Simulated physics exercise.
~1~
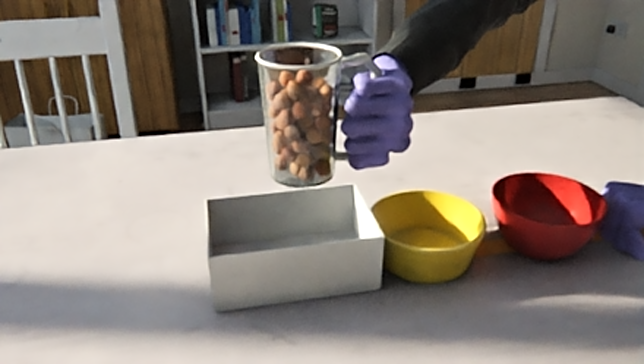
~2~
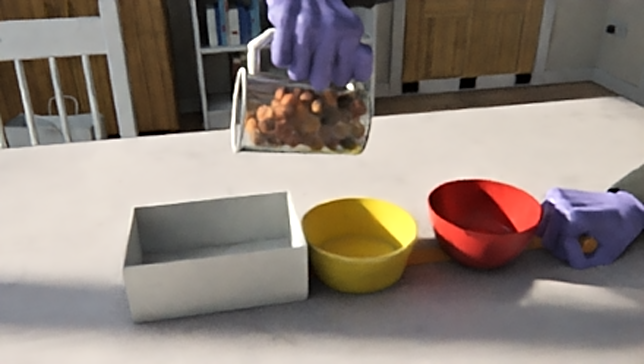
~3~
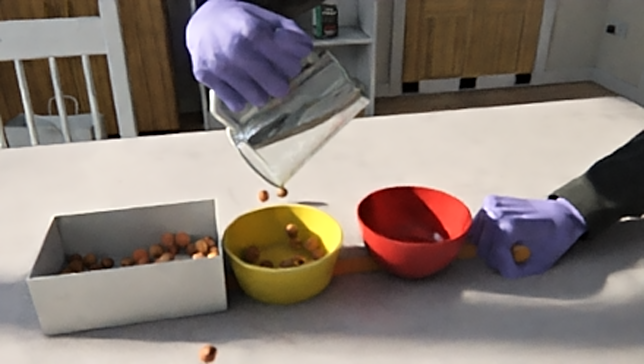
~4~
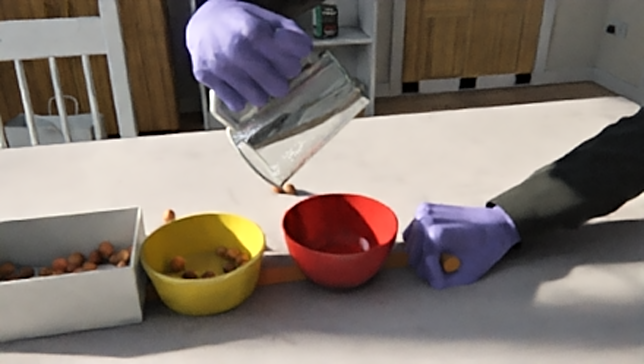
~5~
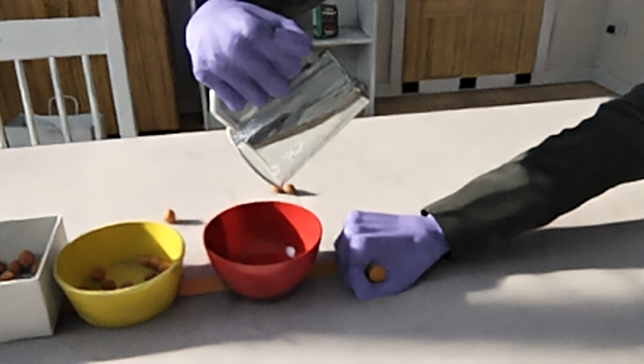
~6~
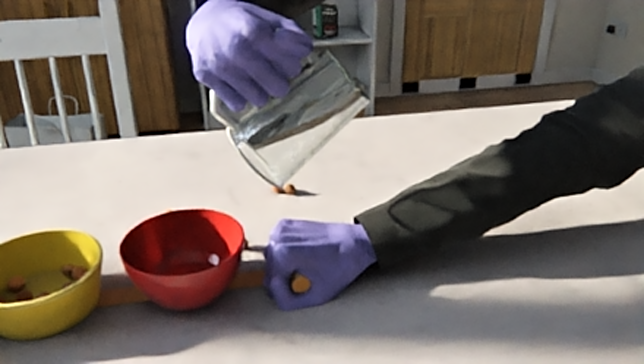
A purple-gloved hand holds a clear cup full of hazelnuts above a pale table, seen from the front and slightly above, with a white chair and shelves behind. Below stand a white rectangular tin, a yellow dish and a red bowl, joined in a row. The cup tips over as another gloved hand at the right moves the row steadily left. Most of the nuts drop into the tin, fewer into the yellow dish, and a few onto the table. The emptied cup stays tilted downward while the tin slides out of view, leaving the red bowl without nuts.
